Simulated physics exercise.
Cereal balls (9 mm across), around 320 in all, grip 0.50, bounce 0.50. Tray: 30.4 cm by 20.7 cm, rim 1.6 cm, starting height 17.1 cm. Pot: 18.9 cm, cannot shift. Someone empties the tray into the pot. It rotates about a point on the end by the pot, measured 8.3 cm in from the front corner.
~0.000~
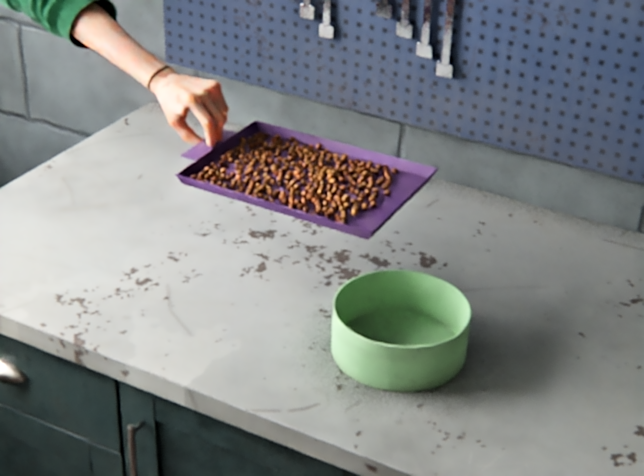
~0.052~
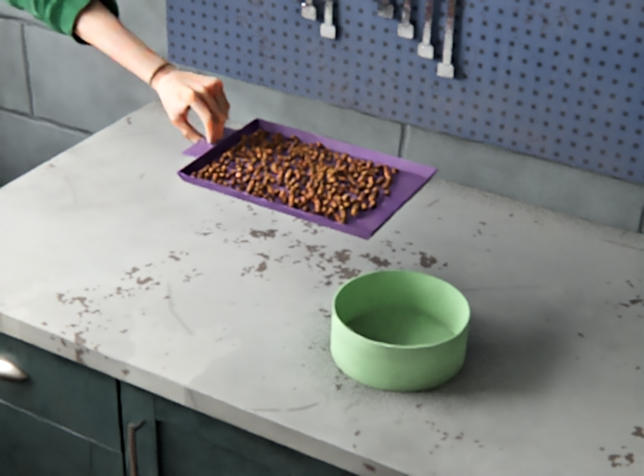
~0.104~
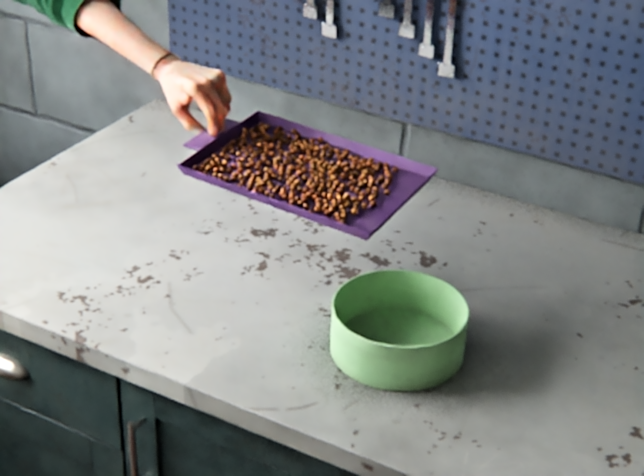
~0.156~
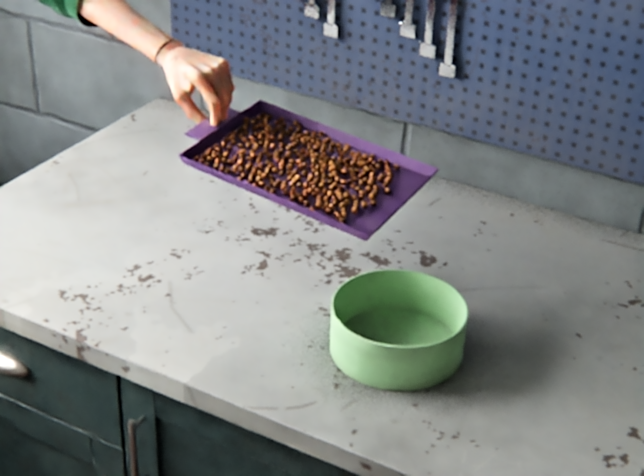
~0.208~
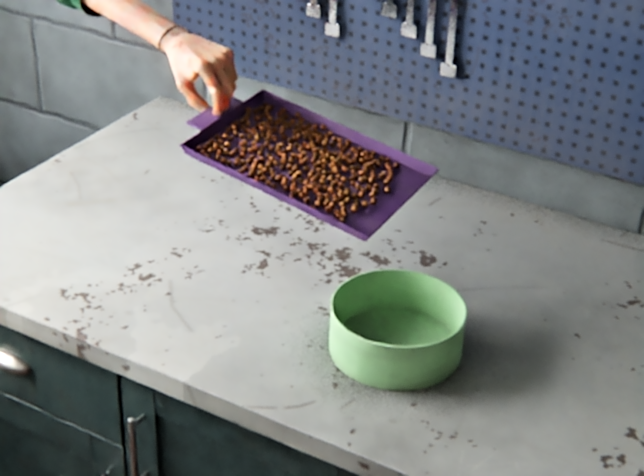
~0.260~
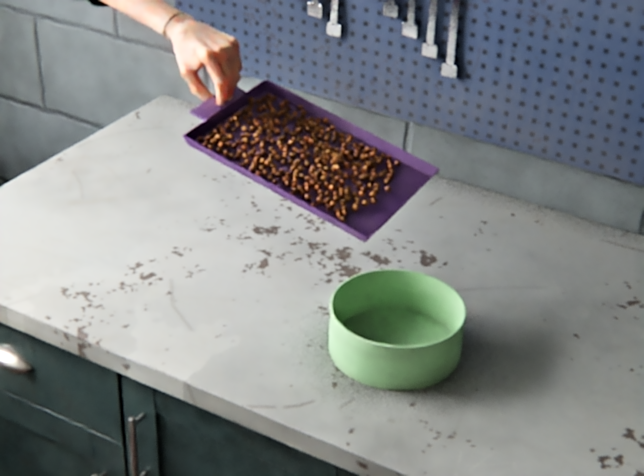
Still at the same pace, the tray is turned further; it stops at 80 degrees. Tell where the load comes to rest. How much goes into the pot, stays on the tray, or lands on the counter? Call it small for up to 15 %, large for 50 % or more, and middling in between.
Pot - large, tray - small, counter - middling.
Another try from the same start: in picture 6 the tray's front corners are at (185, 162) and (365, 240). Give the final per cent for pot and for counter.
That works out as pot 55 and counter 45.
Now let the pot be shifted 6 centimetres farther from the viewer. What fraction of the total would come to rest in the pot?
90 %.
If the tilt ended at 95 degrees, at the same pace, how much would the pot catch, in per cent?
In that case it comes to about 70 in a hundred.
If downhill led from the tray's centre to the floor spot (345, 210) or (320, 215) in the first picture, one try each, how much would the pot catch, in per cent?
I'd put it at about 95 per cent for the first tilt and about 65 per cent for the second.
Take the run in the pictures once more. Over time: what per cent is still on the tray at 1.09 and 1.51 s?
In order, near 70 and near 15.
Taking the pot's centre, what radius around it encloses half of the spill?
Some 14 cm, give or take.
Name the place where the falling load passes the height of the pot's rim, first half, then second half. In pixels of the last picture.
Near (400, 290) at first, near (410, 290) afterwards.
After 0.76 s, tilt 45 degrees; the tray holds 100 %, the pot 0 %.
After 1.09 s, tilt 66 degrees; the tray holds 70 %, the pot 15 %.
After 1.51 s, tilt 80 degrees; the tray holds 15 %, the pot 55 %.
In the end, at 2.4 s, pot 75 %, tray 0 %, counter 30 %.
